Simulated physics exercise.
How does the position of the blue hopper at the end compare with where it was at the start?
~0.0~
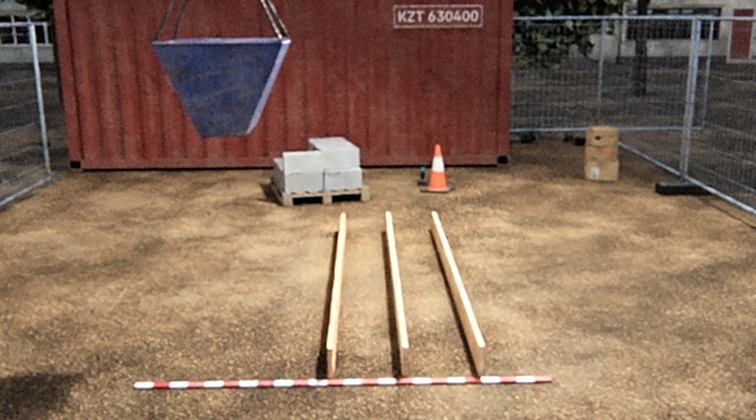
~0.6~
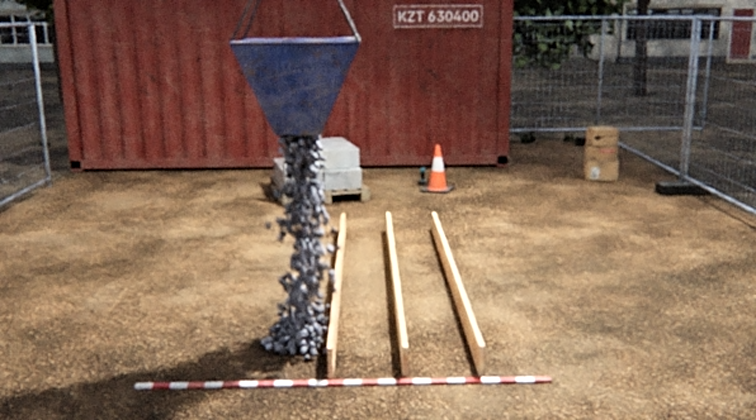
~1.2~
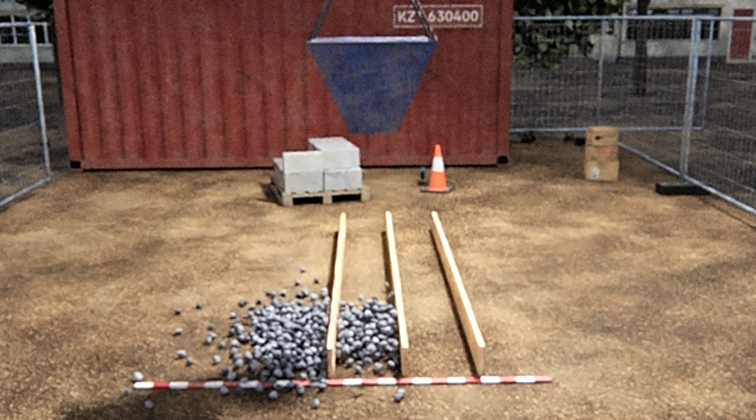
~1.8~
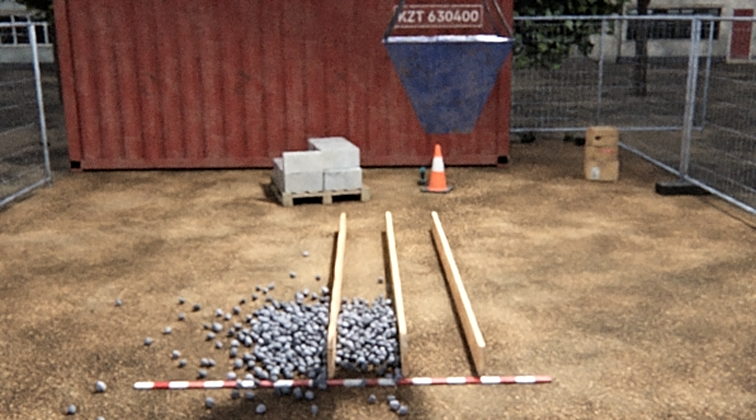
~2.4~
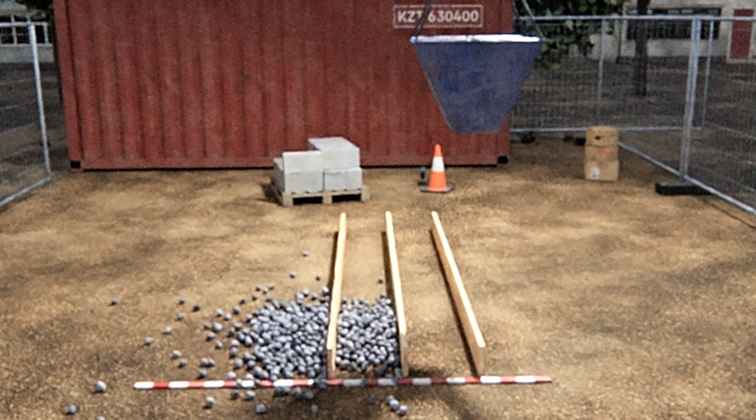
At the start the hopper hangs on the left, in front of the left part of the red container. By the end it has moved well to the right and hangs near the container's right edge, above the orange cone.
A blue hopper hangs from chains in front of a red shipping container on a fenced dirt yard, seen from the front and slightly above. Three wooden planks stand on the ground behind a red and white striped pole, with grey blocks on a pallet and an orange cone farther back. The hopper moves right and pours a stream of grey stones beside the left plank. The stones spread out, some filling the near part of the left bay. The empty hopper continues right and ends above the cone, with most stones left of the planks and the right bay empty.
